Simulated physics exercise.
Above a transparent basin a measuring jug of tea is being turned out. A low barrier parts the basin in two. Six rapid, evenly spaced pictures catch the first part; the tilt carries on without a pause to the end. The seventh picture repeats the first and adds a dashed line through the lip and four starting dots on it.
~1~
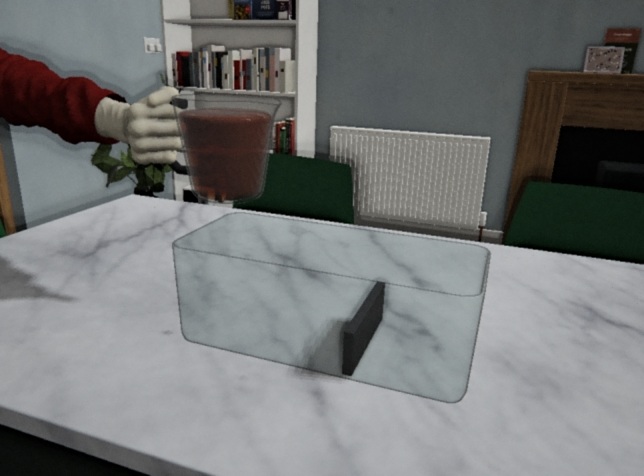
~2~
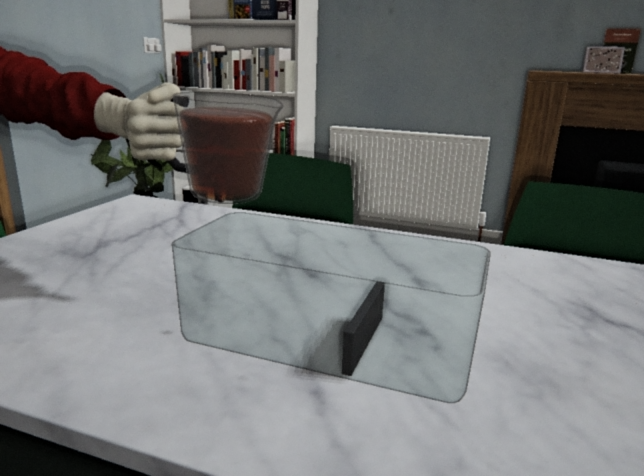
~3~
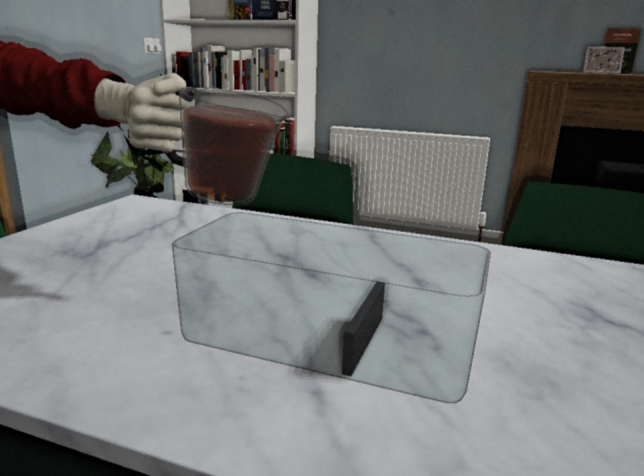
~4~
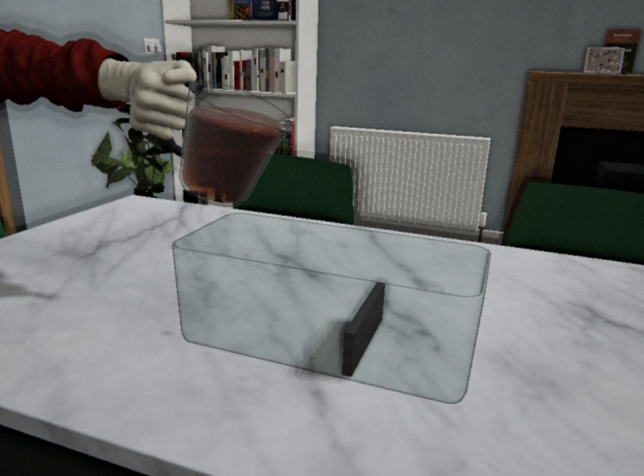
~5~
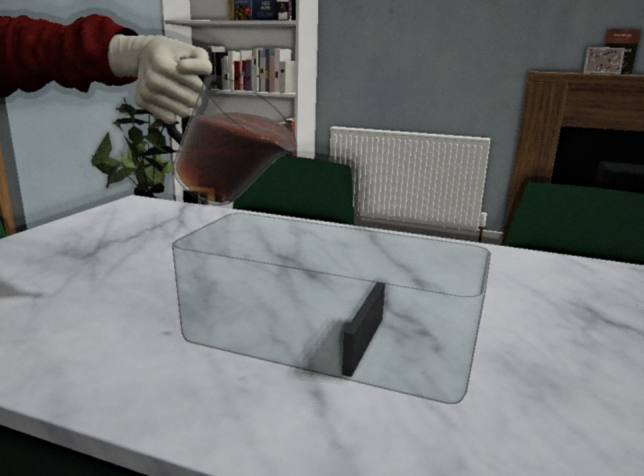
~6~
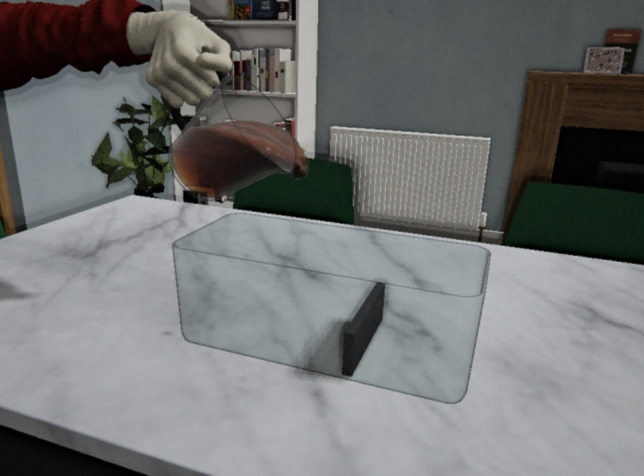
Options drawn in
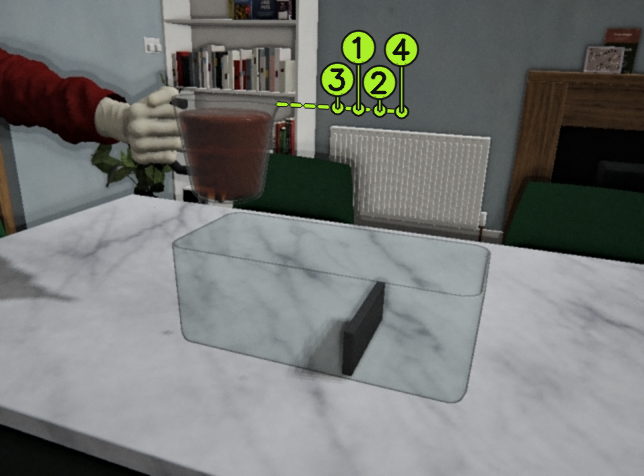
A gloved hand in a red sleeve holds a clear measuring jug of reddish-brown tea at upper left, above a marble-topped table seen from slightly above. On the table sits an empty transparent basin with a low dark barrier inside, before green chairs, a white radiator and a bookshelf. The hand rises slightly and tilts the jug rightward, slowly then further, until tea reaches over its lip, while the camera stays still.
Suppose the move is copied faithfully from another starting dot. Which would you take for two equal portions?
Go for 3.
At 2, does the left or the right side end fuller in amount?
The right side.
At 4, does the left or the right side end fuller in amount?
More ends on the right.
On the marked copy, 1 at (358, 109); 2 at (379, 110); 3 at (337, 107); 4 at (401, 111).
With 1, about 13 % ends left of the wall and 83 % right of it; 4 % is lost outside.
With 2, about 7 % ends left of the wall and 88 % right of it; 5 % is lost outside.
With 3, about 51 % ends left of the wall and 46 % right of it; 3 % is lost outside.
With 4, about 14 % ends left of the wall and 83 % right of it; 3 % is lost outside.
